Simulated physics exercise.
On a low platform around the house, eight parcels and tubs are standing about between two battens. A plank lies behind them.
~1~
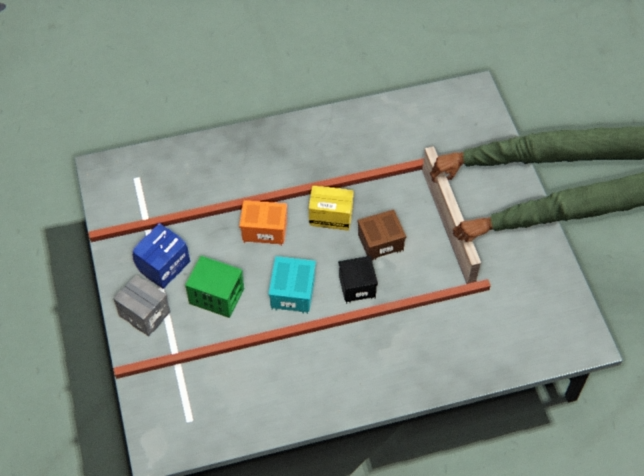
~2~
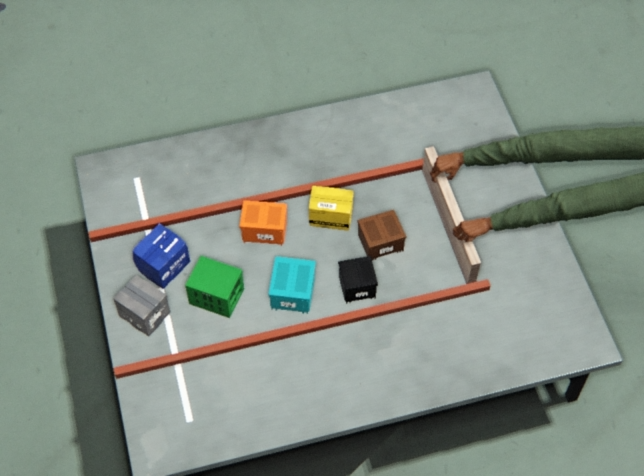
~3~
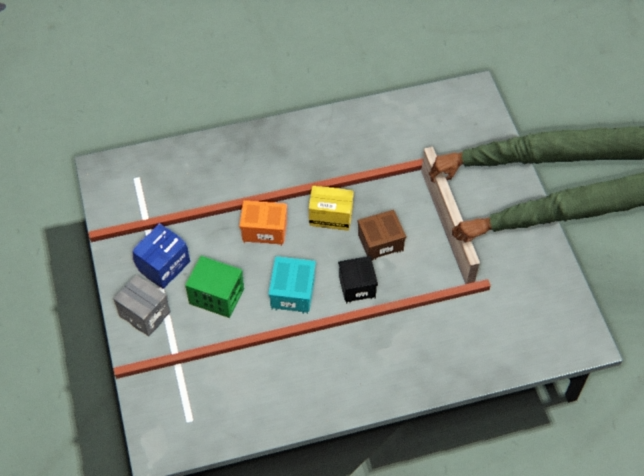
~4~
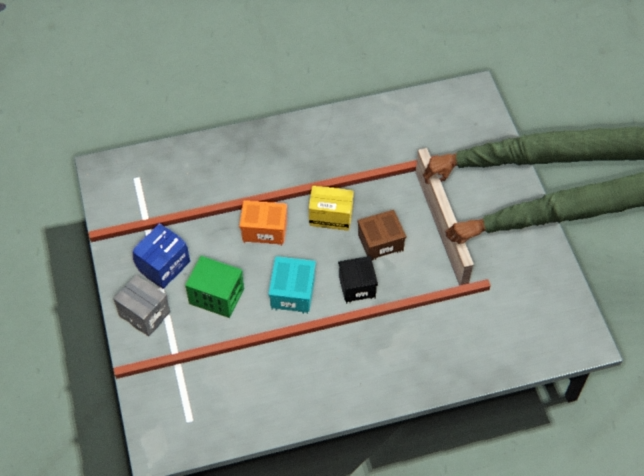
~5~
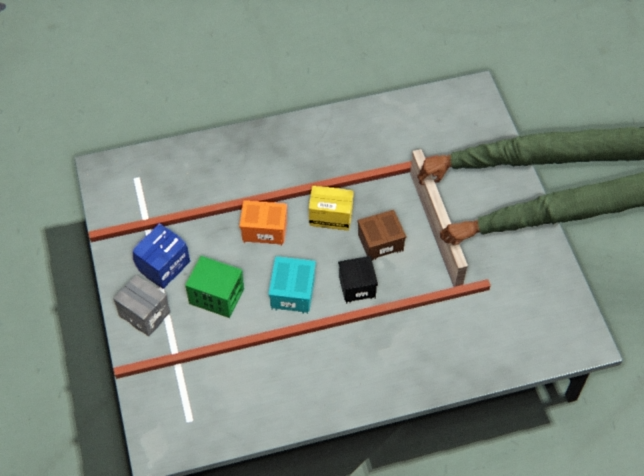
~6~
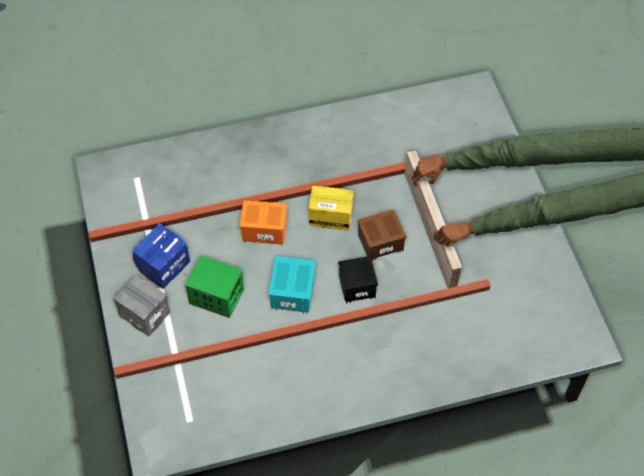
A plank held by two hands in green sleeves slid slightly left between two reddish battens on a grey table, while the eight colourful boxes in front of it stayed still.
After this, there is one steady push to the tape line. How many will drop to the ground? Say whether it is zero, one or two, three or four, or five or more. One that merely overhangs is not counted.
The ones going over the edge come to either three or four, I'd say.
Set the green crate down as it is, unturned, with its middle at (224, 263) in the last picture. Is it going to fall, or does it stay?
Lab note: From that start it is gone.
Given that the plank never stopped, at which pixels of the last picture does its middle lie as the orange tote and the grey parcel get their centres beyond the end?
The middle is at (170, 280) when it's the orange tote, and at (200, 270) when it's the grey parcel.
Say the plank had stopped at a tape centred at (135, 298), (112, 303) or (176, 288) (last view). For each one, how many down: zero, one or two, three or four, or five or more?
One after the other, the answers are more than four; at least five; either three or four.
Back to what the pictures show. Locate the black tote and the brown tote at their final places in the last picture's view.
Final spots - black tote (155, 339), brown tote (140, 288).
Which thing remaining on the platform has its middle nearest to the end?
Turquoise tote - nearest.
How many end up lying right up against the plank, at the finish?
Counting them up gives 3.
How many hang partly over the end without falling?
It's 1.
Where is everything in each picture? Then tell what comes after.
The first picture shows grey parcel (142, 306); blue parcel (161, 256); green crate (215, 287); plank (450, 215); tape (161, 292).
The second picture shows blue parcel (161, 256); brown tote (381, 236).
The third picture shows green crate (215, 287); yellow parcel (331, 209).
The fourth picture shows grey parcel (143, 306); black tote (358, 280).
The fifth picture shows blue parcel (161, 256); turquoise tote (293, 285).
The sixth picture shows grey parcel (143, 306); blue parcel (161, 256); green crate (215, 287); plank (432, 219); tape (161, 292).
Soon after, none off yet; grey parcel at rest near (143, 306); blue parcel at rest near (161, 256); green crate at rest near (215, 287).
At rest, the number that fall off is three or four; fallen, orange tote, green crate, blue parcel and grey parcel.
